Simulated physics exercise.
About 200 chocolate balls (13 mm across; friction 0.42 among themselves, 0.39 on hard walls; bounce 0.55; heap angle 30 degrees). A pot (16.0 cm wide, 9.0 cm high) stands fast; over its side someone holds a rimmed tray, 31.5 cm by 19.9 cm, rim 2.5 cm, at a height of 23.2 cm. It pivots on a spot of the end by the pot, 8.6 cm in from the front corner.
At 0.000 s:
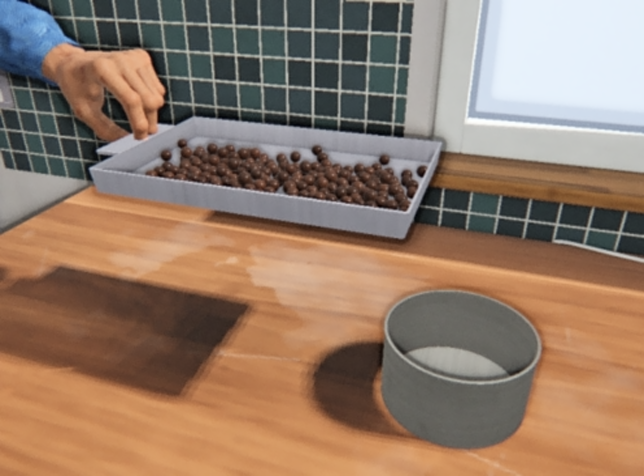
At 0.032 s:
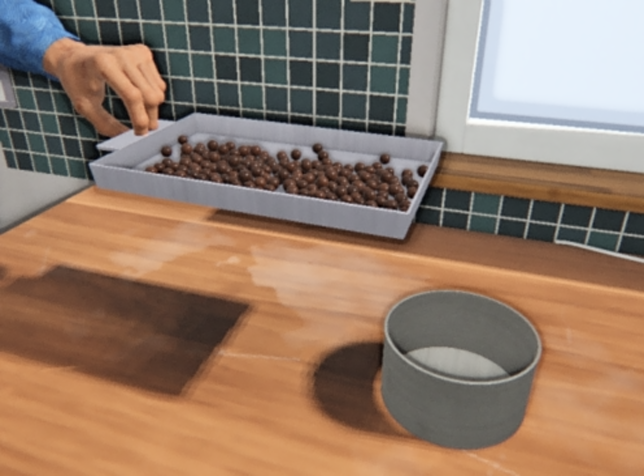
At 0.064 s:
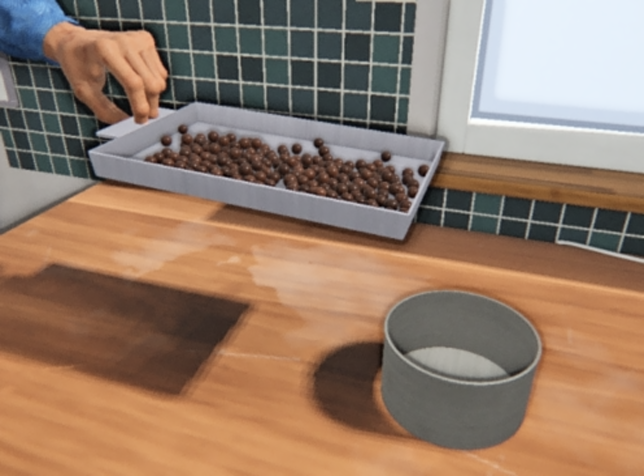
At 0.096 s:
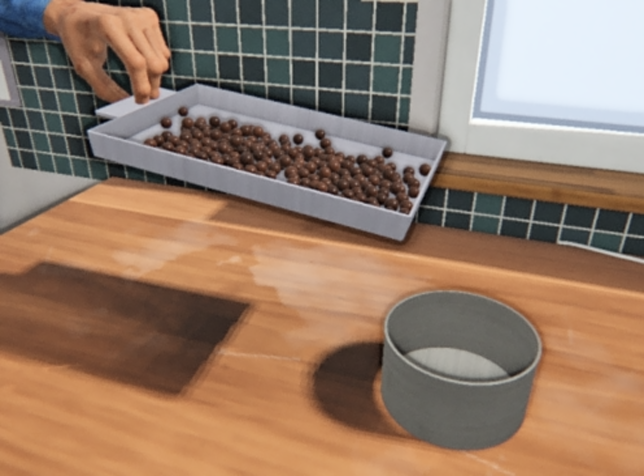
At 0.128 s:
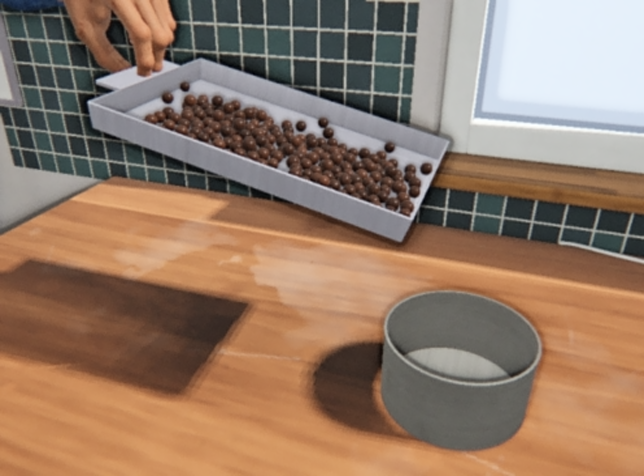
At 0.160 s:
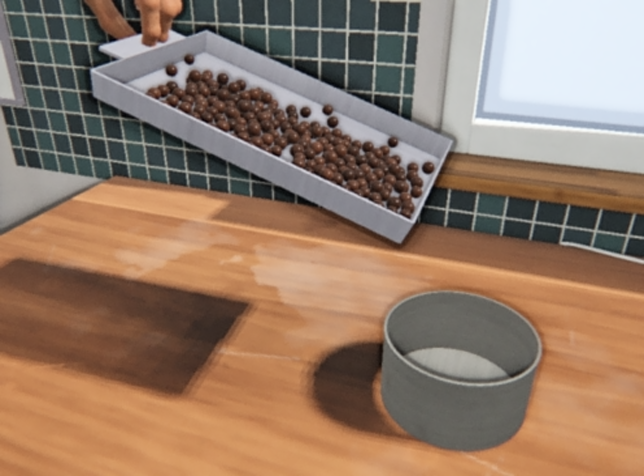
A tray of chocolate balls tilts down to the right as a hand raises its left end.
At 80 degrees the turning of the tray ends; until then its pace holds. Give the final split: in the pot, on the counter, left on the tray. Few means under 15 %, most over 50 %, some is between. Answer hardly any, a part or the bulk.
In the pot: A part; on the counter: A part; left on the tray: A part.
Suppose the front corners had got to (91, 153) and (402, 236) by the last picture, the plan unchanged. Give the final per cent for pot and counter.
Pot 5, counter 75.
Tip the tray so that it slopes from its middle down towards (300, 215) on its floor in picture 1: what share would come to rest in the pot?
Some 5 per cent.
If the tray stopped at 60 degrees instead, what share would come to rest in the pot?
Then about 20 per cent.
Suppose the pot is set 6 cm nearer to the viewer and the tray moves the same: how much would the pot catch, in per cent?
In that case some 40 per cent.
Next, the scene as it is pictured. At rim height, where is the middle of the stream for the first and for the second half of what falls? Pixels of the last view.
First near (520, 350), later near (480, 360).
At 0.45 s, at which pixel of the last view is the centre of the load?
Around (399, 114).
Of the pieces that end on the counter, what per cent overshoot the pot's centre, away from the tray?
Some 100 per cent.
After 0.33 s, tilt 51 degrees; the tray holds 100 %, the pot 0 %.
Then, at 0.45 s, tilt 74 degrees; the tray holds 100 %, the pot 0 %.
After 0.69 s, tilt 80 degrees; the tray holds 35 %, the pot 15 %.
At rest (2.0 s), pot 40 %, counter 35 %, tray 25 %.
